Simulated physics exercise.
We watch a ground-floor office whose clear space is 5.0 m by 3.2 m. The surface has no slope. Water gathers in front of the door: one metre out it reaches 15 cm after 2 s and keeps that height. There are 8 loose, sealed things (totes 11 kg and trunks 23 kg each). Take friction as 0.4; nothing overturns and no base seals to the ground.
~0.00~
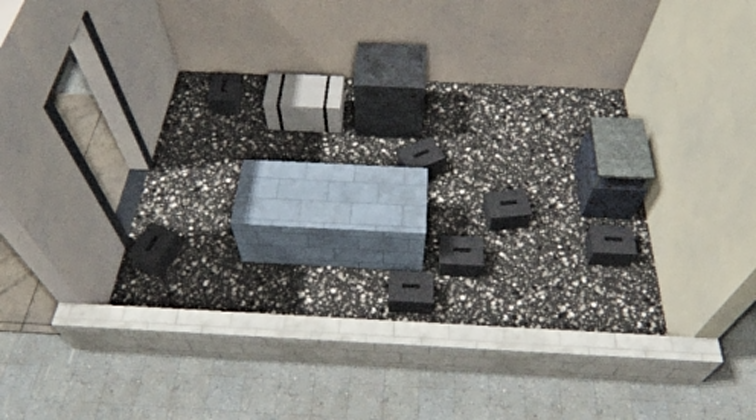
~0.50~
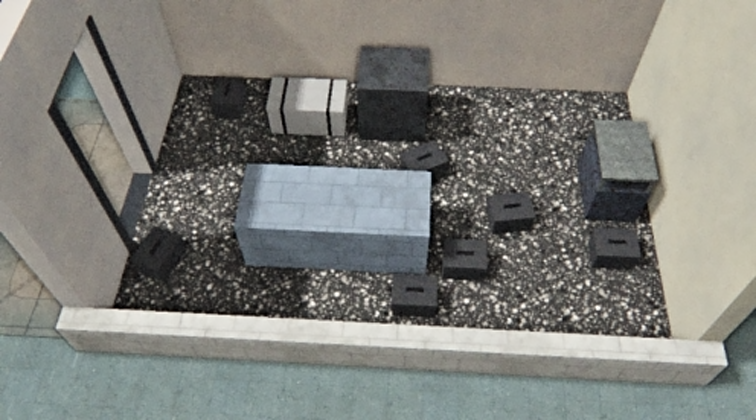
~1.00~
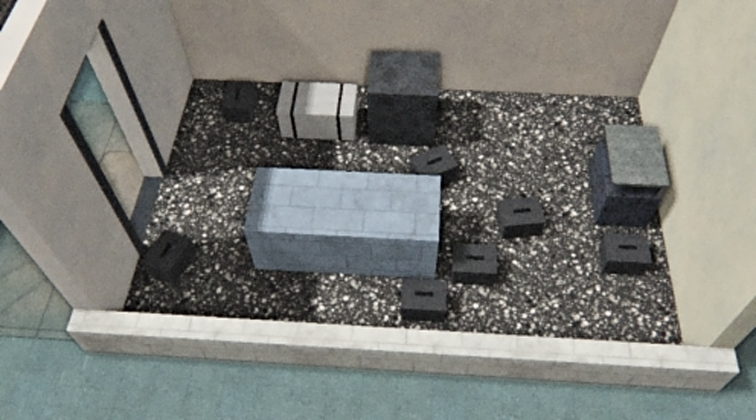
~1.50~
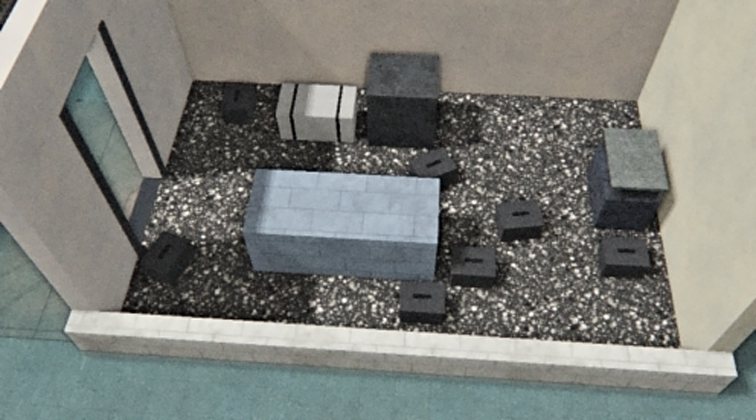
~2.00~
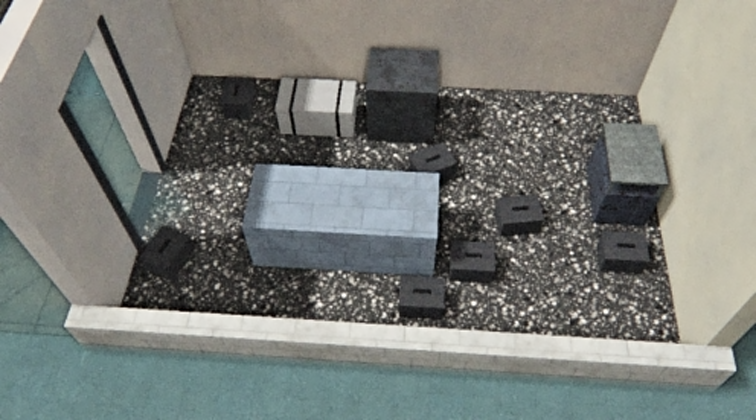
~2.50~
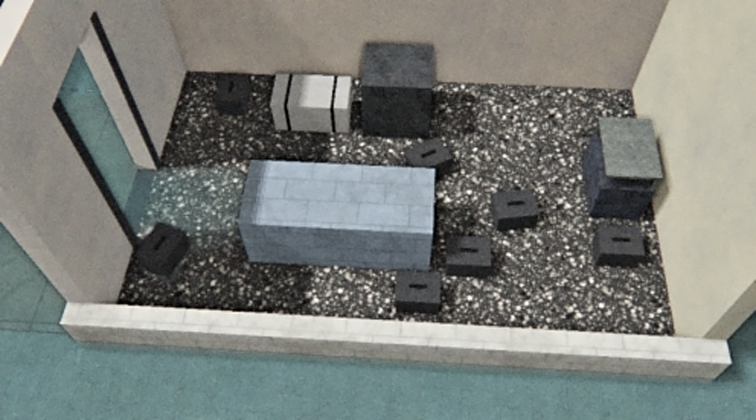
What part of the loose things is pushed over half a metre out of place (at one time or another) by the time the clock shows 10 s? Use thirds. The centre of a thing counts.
That comes to under a third.
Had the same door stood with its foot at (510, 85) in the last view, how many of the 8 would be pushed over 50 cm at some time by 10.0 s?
In that case 1 of them.
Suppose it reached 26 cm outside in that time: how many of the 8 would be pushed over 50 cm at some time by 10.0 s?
Then 4.
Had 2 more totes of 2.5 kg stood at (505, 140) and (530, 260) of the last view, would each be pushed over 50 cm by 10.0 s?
In turn: Past it, less.
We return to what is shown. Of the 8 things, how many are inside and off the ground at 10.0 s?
0 of them.
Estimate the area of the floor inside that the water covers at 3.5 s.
Roughly 3.5 m2.
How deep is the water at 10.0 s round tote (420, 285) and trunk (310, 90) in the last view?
Roughly 4 and 7 cm.
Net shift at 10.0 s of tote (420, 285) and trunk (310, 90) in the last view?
In that order: 0 cm, 60 cm.
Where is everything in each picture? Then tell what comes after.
A tote at (224, 86), on the bottom; a trunk at (304, 91) rests on the ground; 0.0 m2 under water; 0 of 8 have shifted, in the first frame.
A tote at (227, 90) rests on the ground; a trunk at (307, 94) rests on the ground; water covers 0.0 m2; 0 of 8 have shifted, in the second frame.
A tote at (238, 94) rests on the ground; a trunk at (317, 98) rests on the ground; 0.0 m2 under water; 0 of 8 have shifted, in the third frame.
A tote at (237, 96), on the bottom; a trunk at (317, 100) rests on the ground; 0.0 m2 under water; 0 of 8 have shifted, in the fourth frame.
A tote at (237, 91) rests on the ground; a trunk at (316, 95) rests on the ground; water covers 0.2 m2; 0 of 8 have shifted, in the fifth frame.
A tote at (231, 87) rests on the ground; a trunk at (311, 91), on the bottom; 0.9 m2 under water; 0 of 8 have shifted, in the sixth frame.
After 3.5 s 0 of 8 are over 50 cm from their spots; 0 afloat.
After 4.5 s 0 of 8 are over 50 cm from their spots; 0 afloat.
After 7.0 s 0 of 8 are over 50 cm from their spots; 0 afloat.
After 10.0 s 1 of 8 are over 50 cm from their spots, and 1 have been at some point; 0 afloat.
